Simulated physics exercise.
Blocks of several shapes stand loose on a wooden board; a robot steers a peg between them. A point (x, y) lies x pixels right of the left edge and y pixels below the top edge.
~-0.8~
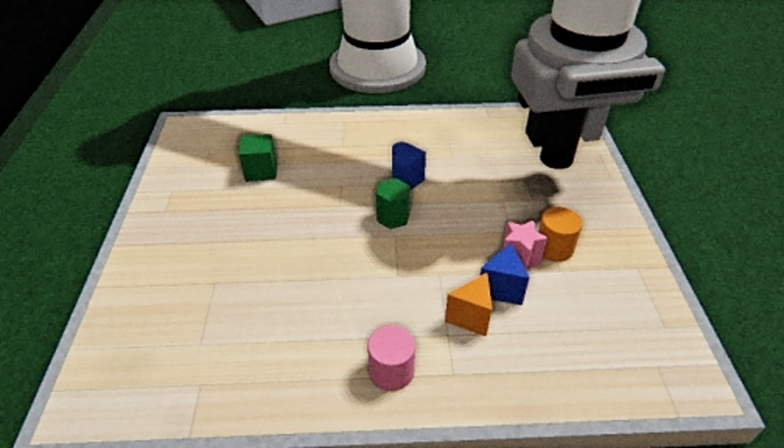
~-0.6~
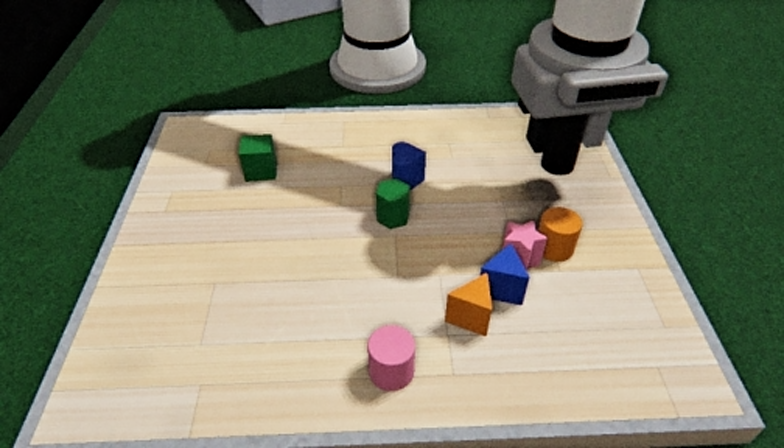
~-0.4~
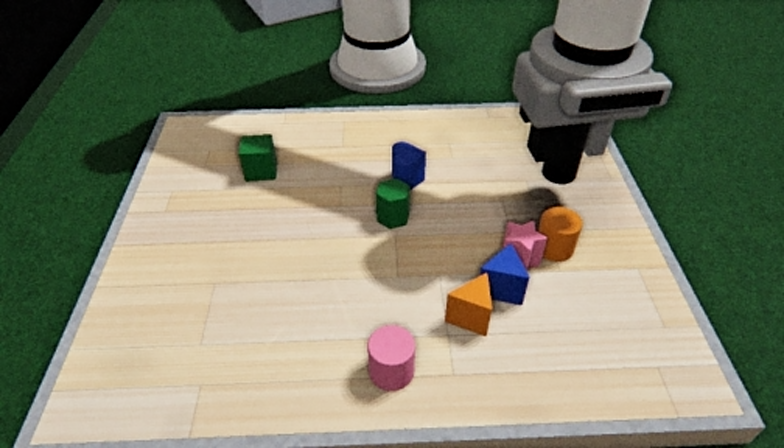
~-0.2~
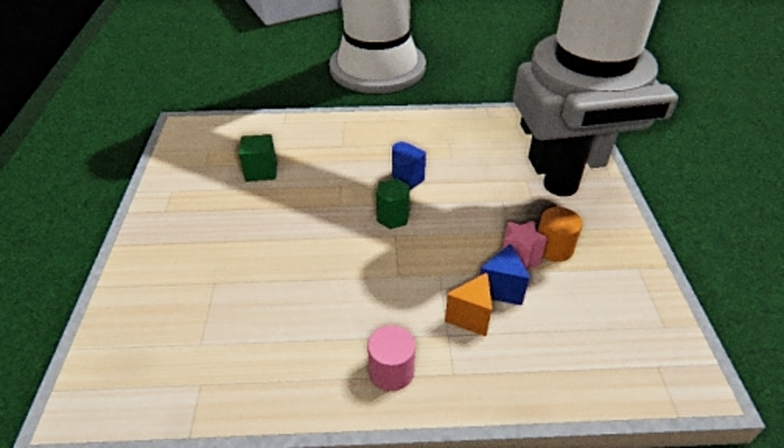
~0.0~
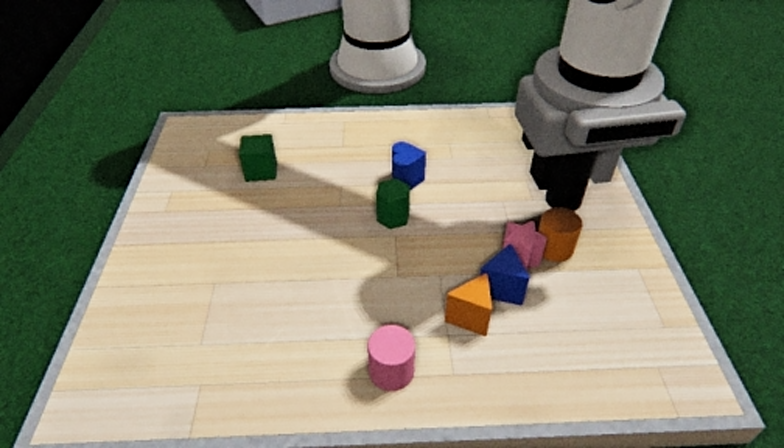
The robot arm's dark peg moved slowly a short way toward the viewer over the wooden board, nearing the orange round block beside the pink star, while all the colourful blocks stayed where they were.
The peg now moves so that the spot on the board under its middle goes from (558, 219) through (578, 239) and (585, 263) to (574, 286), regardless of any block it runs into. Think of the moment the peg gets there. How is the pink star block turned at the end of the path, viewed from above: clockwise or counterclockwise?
From overhead, the rotation is clockwise.
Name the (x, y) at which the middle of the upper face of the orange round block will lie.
Close to (543, 263).
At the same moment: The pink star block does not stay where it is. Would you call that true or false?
That is true.
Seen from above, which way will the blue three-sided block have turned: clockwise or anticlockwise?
It goes anticlockwise.
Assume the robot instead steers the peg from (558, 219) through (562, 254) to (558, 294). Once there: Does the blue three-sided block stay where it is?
I'd say yes.
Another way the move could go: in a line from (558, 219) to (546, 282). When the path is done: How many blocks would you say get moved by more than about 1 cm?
My forecast: 3 or more.
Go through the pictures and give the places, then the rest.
Tip of the peg at (556, 160), middles of tops, blue three-sided block at (507, 262), pink star block at (525, 233), orange round block at (563, 219), in the first frame.
Peg at (557, 165), nothing pushed, in the second frame.
Peg at (559, 174), nothing pushed, in the third frame.
Peg at (561, 186), nothing pushed, in the fourth frame.
Peg at (563, 201), blue three-sided block at (507, 262), pink star block at (525, 233), orange round block at (563, 219), in the fifth frame.
What follows on the original path. Halfway along, peg at (590, 233); orange round block at (565, 239).
At the end, peg at (580, 268); blue three-sided block at (498, 261), turned 20° anticlockwise; pink star block at (514, 235), turned 45° clockwise; orange round block at (543, 263).
